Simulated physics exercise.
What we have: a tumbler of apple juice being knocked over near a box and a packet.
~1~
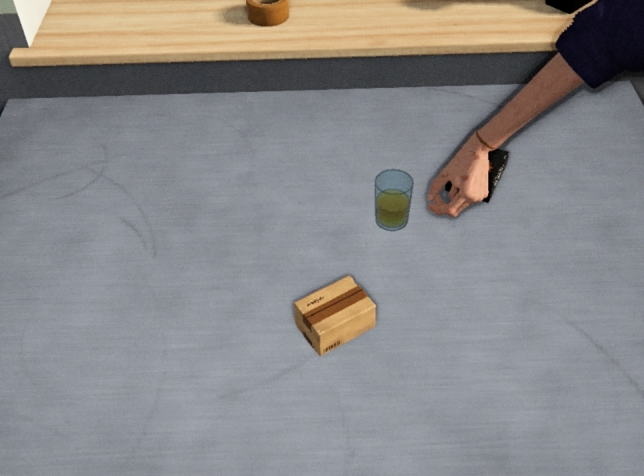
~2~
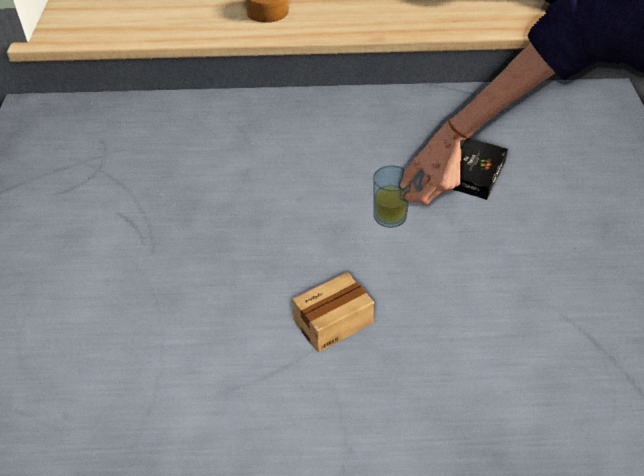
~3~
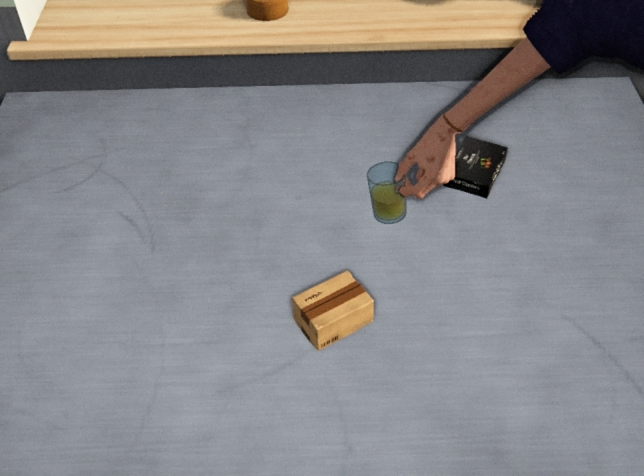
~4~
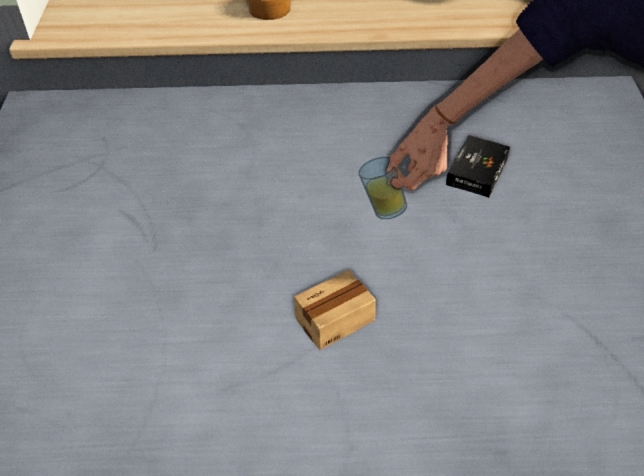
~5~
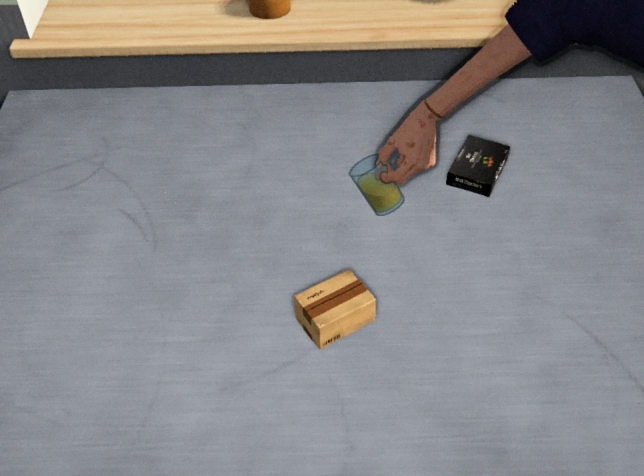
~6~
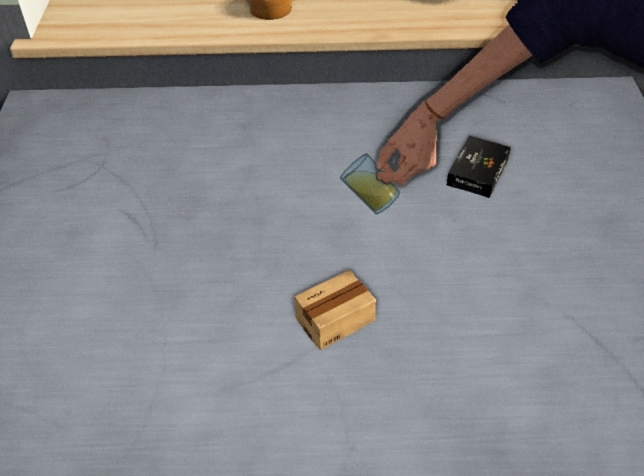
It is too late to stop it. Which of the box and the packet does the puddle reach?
The box stays dry and the packet stays dry.
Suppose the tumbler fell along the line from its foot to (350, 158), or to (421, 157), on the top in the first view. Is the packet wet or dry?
At the first place it remains untouched, at the second it ends up in the puddle.
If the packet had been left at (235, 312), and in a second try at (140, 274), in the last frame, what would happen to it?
One: It escapes. Two: It stays dry.
Next, the puddle covers about as much as a plate; the box is clear of it; the packet is clear of it.
After that, the puddle covers about as much as a tray; the box is clear of it; the packet is clear of it.
Finally, the puddle covers about as much as a tray; the box is clear of it; the packet is clear of it.
